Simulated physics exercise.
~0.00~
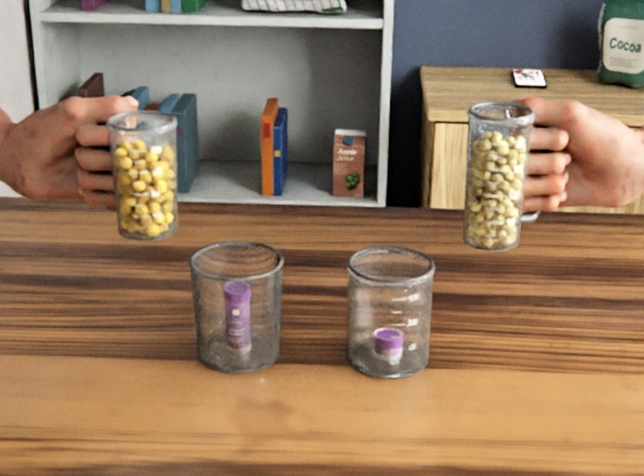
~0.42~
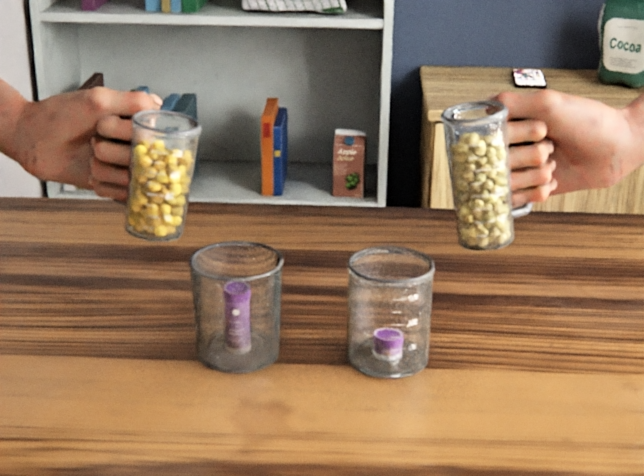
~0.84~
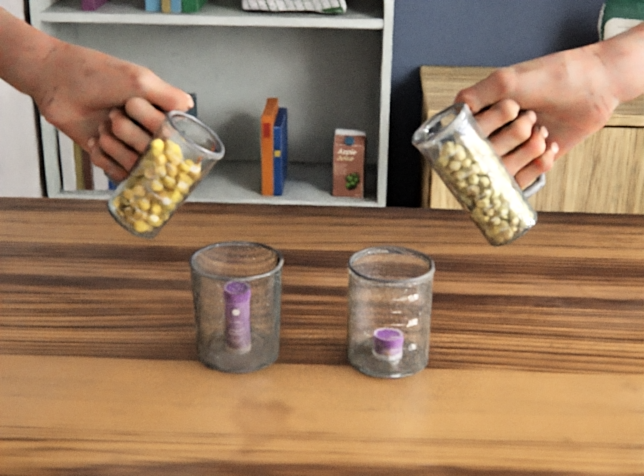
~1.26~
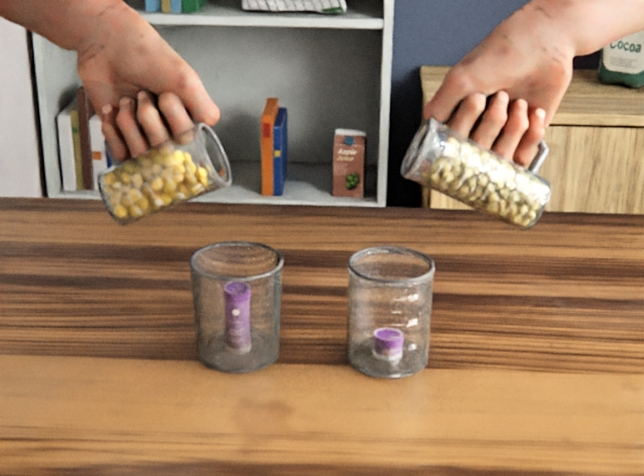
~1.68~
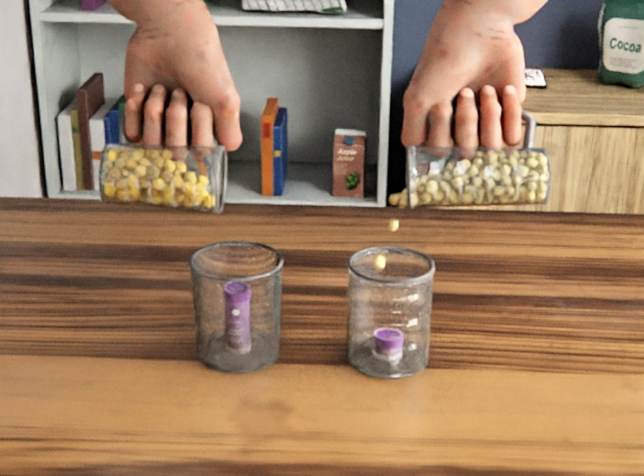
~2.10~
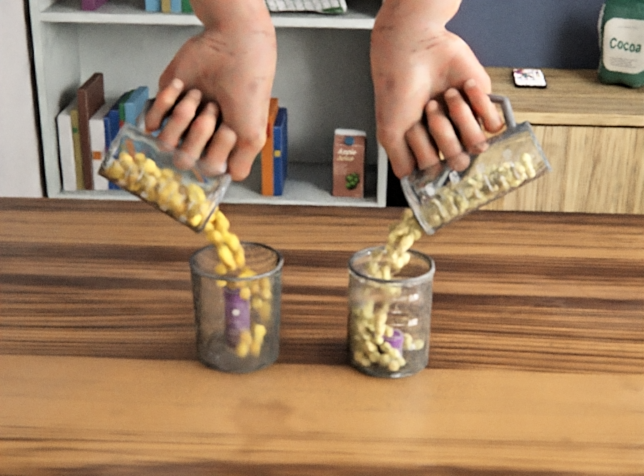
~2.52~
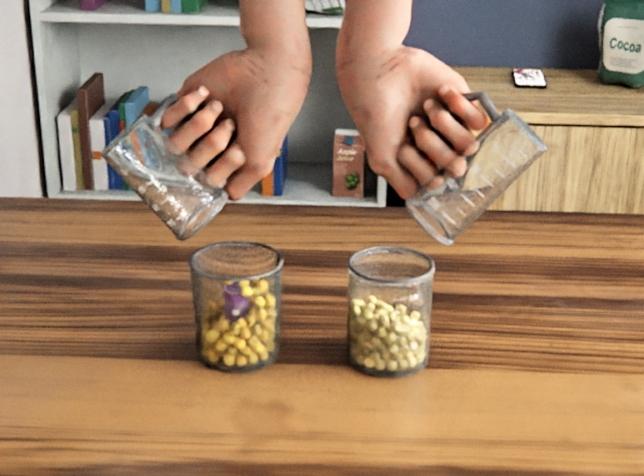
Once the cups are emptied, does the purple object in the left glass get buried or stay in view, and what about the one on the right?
The purple object in the left glass still sticks out at the end, while the one in the right glass gets buried.
